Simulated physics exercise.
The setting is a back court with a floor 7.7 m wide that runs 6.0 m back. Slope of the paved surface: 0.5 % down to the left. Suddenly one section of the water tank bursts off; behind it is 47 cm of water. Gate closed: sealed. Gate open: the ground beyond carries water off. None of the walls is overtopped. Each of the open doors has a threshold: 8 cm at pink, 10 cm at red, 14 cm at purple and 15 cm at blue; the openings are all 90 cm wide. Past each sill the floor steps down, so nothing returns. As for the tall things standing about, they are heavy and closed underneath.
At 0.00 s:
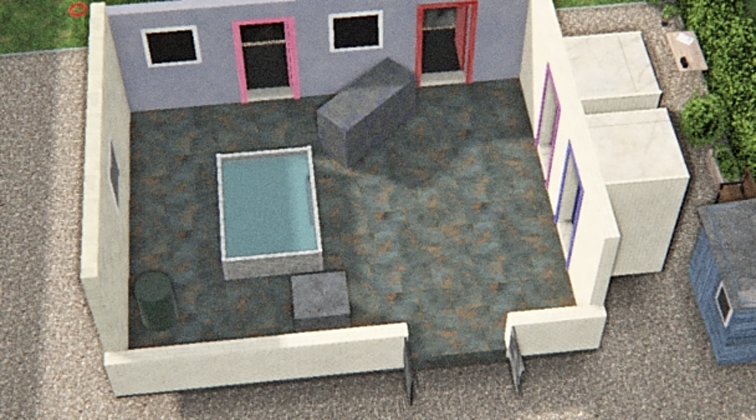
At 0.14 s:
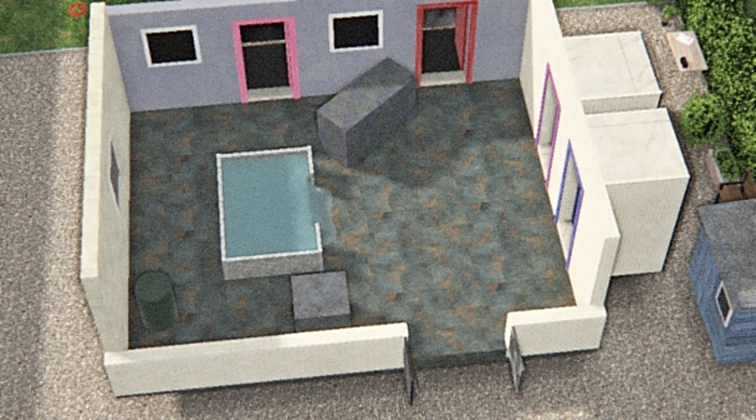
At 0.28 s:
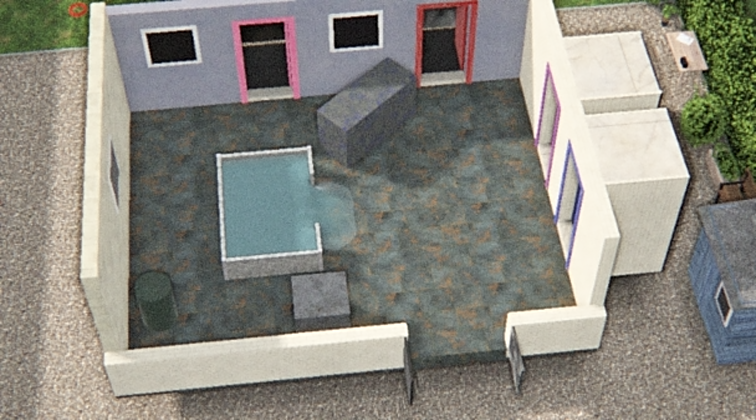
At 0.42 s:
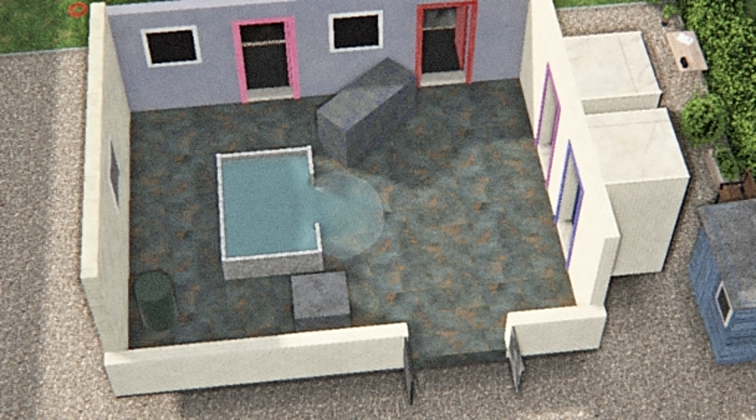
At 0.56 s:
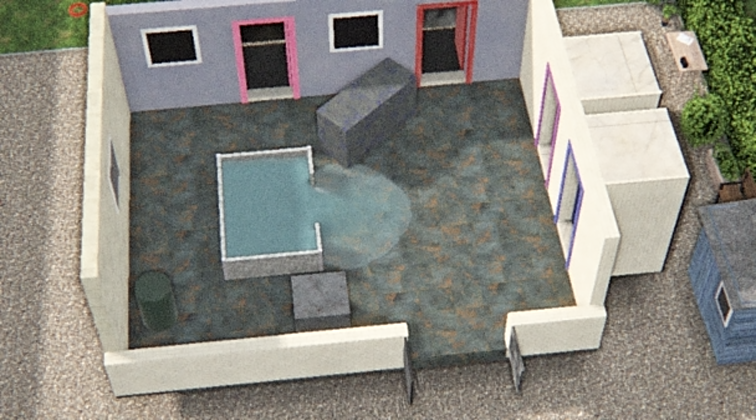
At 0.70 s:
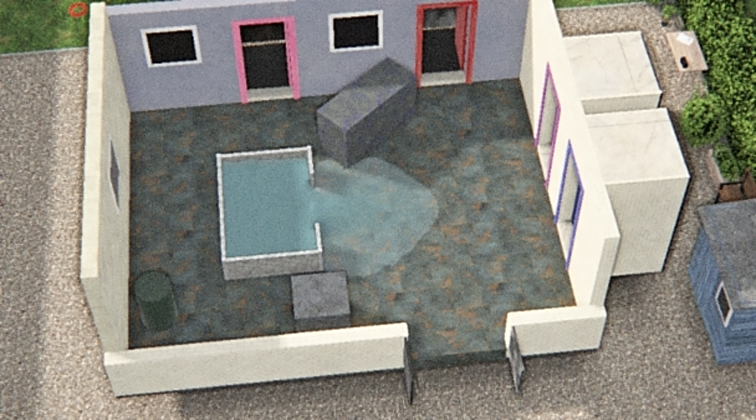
To begin with, a white-rimmed water tank stands full and still in a walled court with grey blocks, a dark green barrel and pink and red doorways. Then part of its right side gives way, and water pours out, spreading rightward across the dark floor in a widening, thinning fan.
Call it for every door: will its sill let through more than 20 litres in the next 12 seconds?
Pink door - it will not, red door - it will not, purple door - it will not, blue door - it will not.
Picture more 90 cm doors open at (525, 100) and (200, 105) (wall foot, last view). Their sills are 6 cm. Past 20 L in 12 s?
Well, the first is beyond the mark and the second is shy of the mark.
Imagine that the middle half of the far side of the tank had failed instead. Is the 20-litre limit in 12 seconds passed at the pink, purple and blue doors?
Then: Pink beyond it, purple short of it, blue short of it.
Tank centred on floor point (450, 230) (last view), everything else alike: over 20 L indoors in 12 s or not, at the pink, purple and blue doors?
Compared with that limit, pink falls short, purple falls short and blue overshoots.
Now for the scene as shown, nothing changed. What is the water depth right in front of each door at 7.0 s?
Pink 1 cm, red 11 cm, purple 7 cm, blue 7 cm.
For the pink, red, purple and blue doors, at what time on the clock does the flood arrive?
Pink = 6.5 s, red = 2.6 s, purple = 1.6 s, blue = 2.0 s.
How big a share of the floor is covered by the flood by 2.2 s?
Roughly 40 percent.
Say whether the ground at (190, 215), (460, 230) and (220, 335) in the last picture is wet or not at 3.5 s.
Status of the three spots: Free of it, inundated, free of it.
After 1.4 s water covers 25 % of the floor and is deepest (28 cm) near (319, 219); pink door not reached, red door not reached, purple door not reached, blue door not reached.
After 2.2 s water covers 40 % of the floor and is deepest (22 cm) near (319, 219); pink door not reached, red door not reached, purple door 15 cm at the sill, 0 L in, blue door 12 cm at the sill, 0 L in.
After 3.5 s water covers 45 % of the floor and is deepest (20 cm) near (517, 91); pink door not reached, red door 4 cm at the sill, 0 L in, purple door 12 cm at the sill, 1 L in, blue door 12 cm at the sill, 0 L in.
After 7.0 s water covers 55 % of the floor and is deepest (12 cm) near (443, 91); pink door 1 cm at the sill, 0 L in, red door 11 cm at the sill, 0 L in, purple door 7 cm at the sill, 1 L in, blue door 7 cm at the sill, 0 L in.
After 12.0 s water covers 65 % of the floor and is deepest (8 cm) near (328, 210); pink door 1 cm at the sill, 0 L in, red door 6 cm at the sill, 1 L in, purple door 4 cm at the sill, 1 L in, blue door 5 cm at the sill, 0 L in.
